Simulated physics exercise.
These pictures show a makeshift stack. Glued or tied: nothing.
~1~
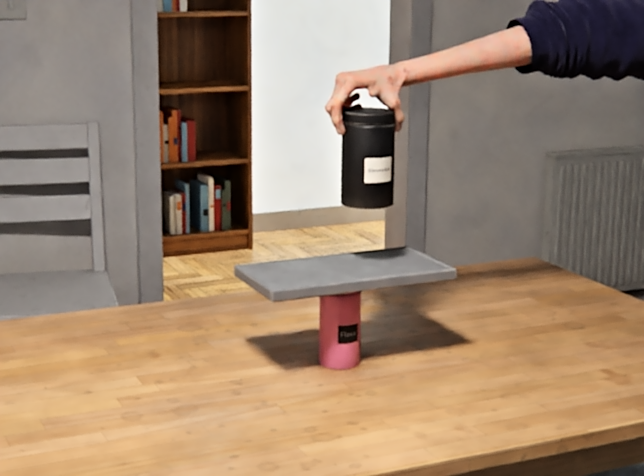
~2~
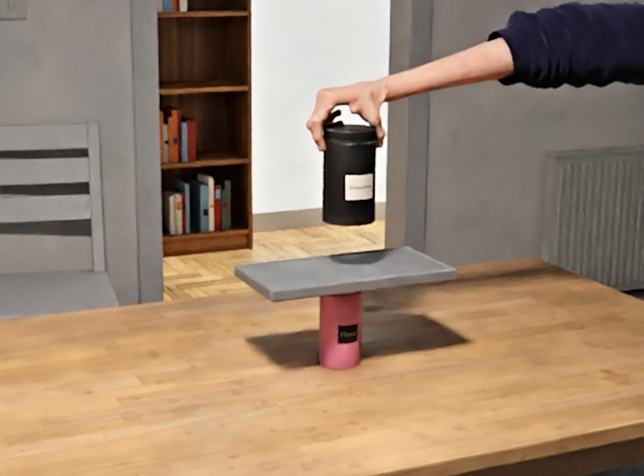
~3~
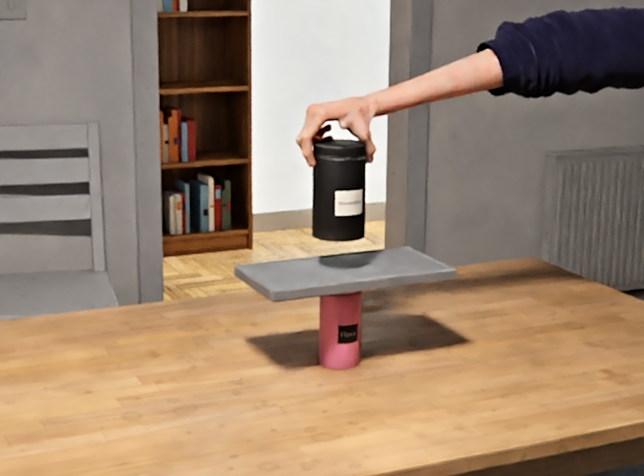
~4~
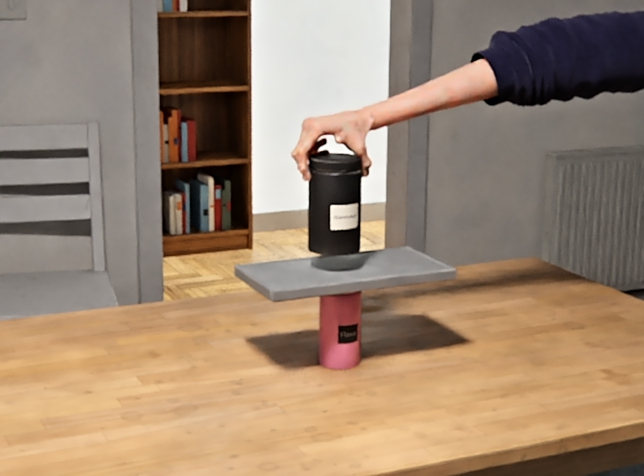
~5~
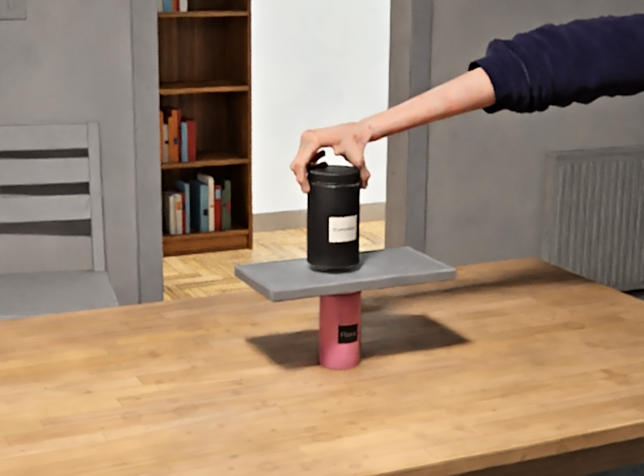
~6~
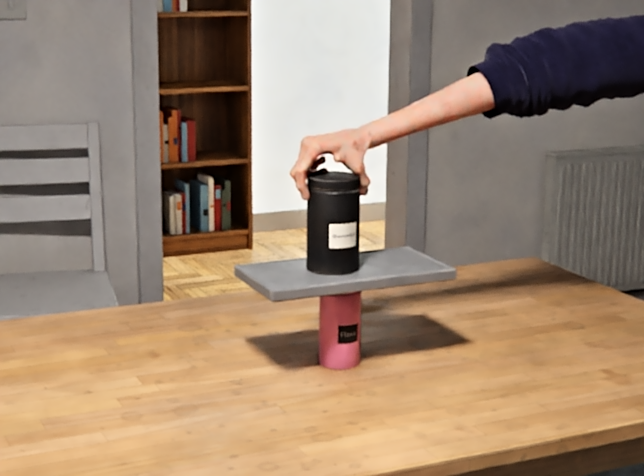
On a wooden table, a hand lowered a black jar, drifting a little to the left, onto a grey slab balanced on a pink can, and kept hold of it.
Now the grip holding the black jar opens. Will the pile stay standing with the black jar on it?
Yes.
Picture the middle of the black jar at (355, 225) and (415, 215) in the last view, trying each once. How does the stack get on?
The first time it stays in place, but the second time it tumbles down.
Then, 0.20 s later than the last frame, all is still.
Then, 0.40 s later than the last frame, black jar resting near (333, 223).
When it is over, all 3 as before. End places, in pixels of the last picture, black jar near (333, 223). The stack stays up.
